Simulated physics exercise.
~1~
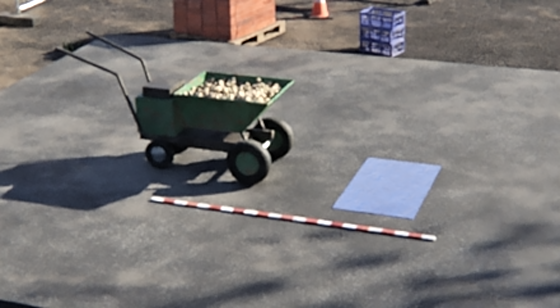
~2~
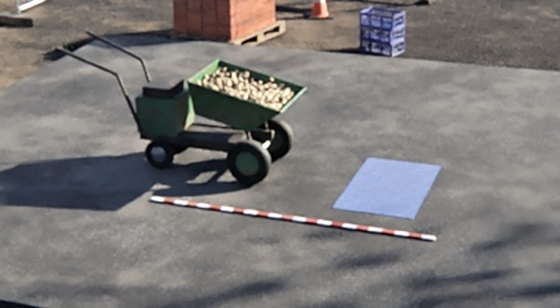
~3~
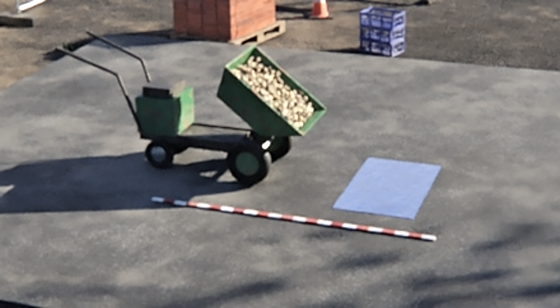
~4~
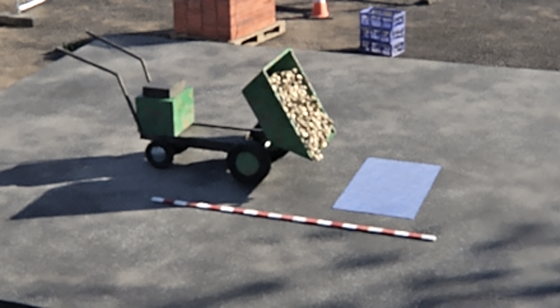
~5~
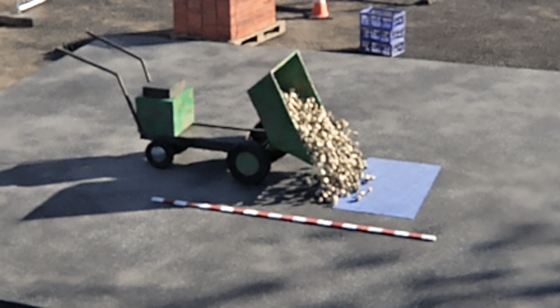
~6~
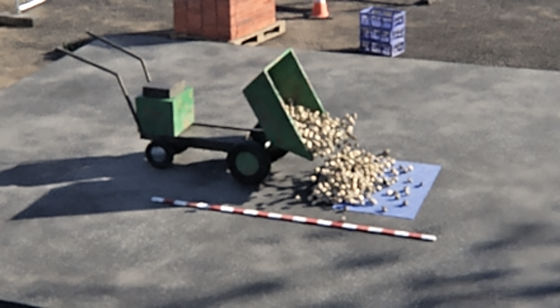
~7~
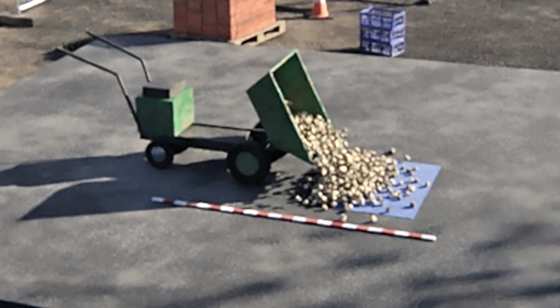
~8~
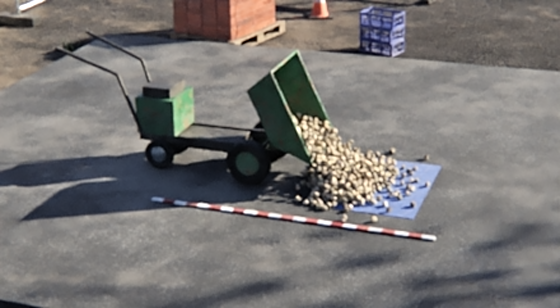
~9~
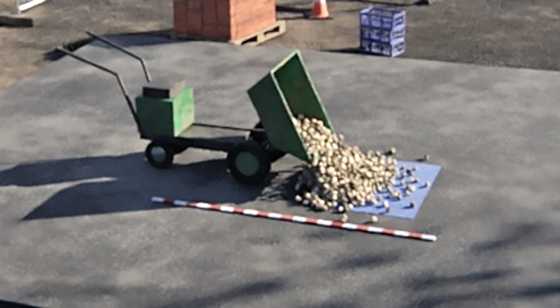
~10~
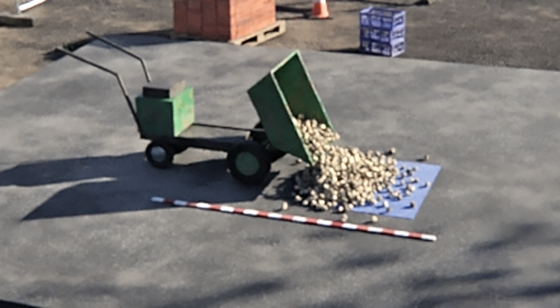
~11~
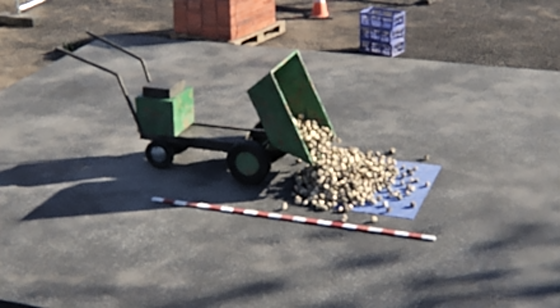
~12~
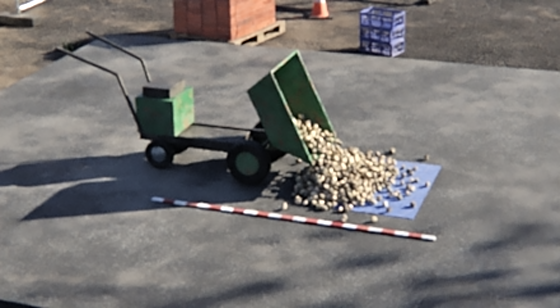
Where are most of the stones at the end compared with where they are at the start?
At the start the stones are all in the green skip of the barrow. By the end most of them lie in a heap on the ground to the lower right, partly over the blue sheet, with some still in the skip.
